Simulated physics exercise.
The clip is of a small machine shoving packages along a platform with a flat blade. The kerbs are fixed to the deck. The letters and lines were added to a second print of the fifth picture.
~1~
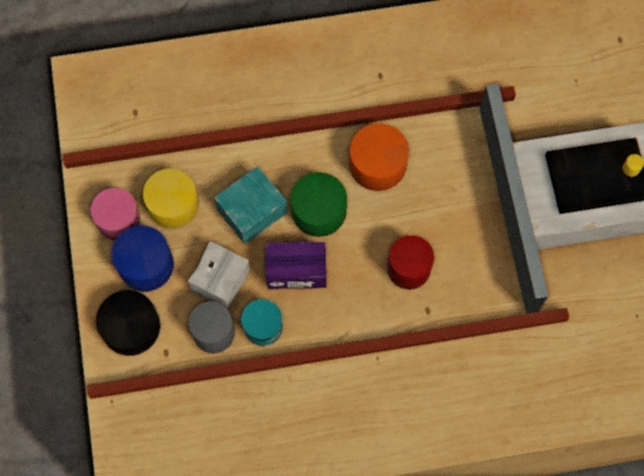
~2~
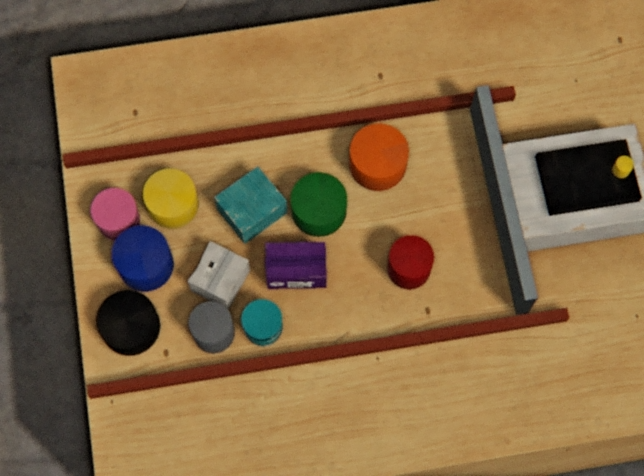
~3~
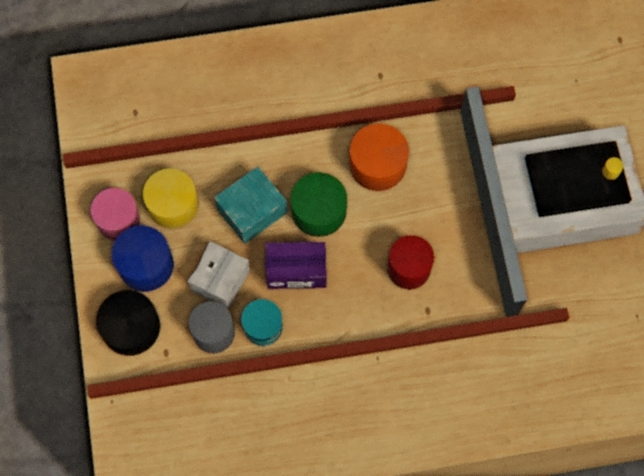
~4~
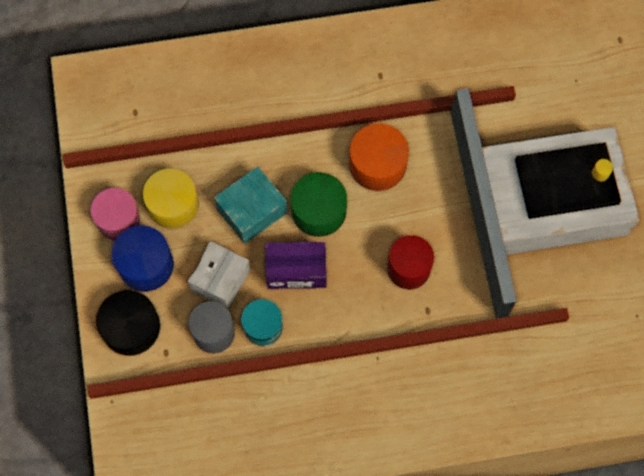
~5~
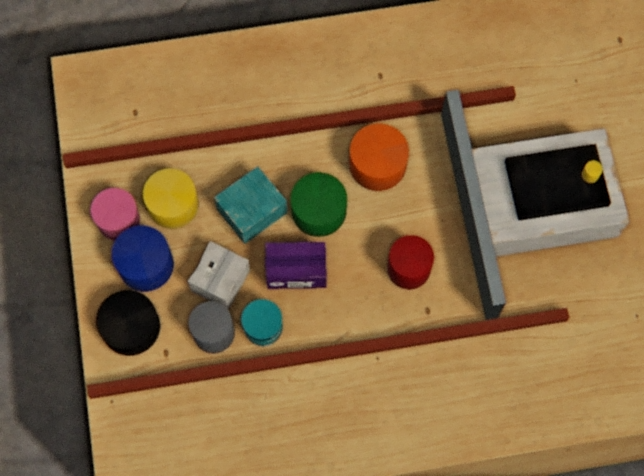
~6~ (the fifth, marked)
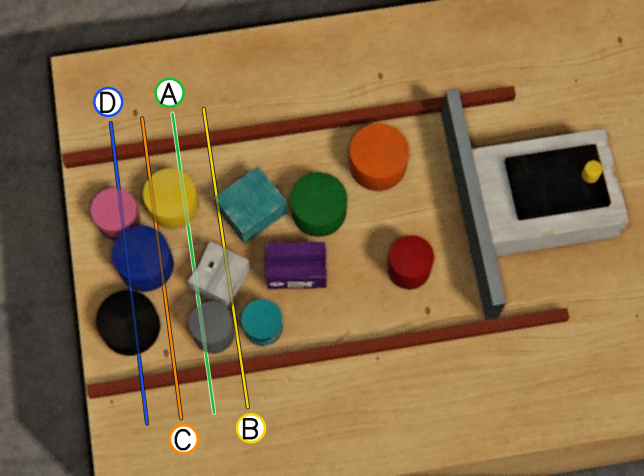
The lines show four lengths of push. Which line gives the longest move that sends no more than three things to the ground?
No farther than A.
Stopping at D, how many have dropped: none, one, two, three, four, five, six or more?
Six or more.
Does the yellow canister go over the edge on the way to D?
Yes.
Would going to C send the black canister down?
By then, yes.
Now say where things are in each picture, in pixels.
Grey canister (213, 328); black canister (129, 323); pink pail (116, 215), in the first frame.
Robot (581, 178); blue canister (144, 259), in the second frame.
Robot (570, 179); orange canister (379, 157), in the third frame.
Robot (560, 181); red canister (410, 263), in the fourth frame.
Robot (550, 182); turquoise crate (252, 205); green canister (319, 205); purple parcel (296, 266), in the fifth frame.
On the marked copy, A at (192, 257); B at (225, 252); C at (161, 262); D at (128, 267).
Taking A. A third of the way, robot (449, 198); orange canister (323, 164); turquoise crate (245, 209).
Two thirds of the way, robot (348, 214); pink pail (83, 222); blue canister (102, 268).
When it is over, robot (270, 226); pink pail over the edge; yellow canister over the edge; two fallen.
As for the rest, B is within the limit but short; C drops four; D drops eight.
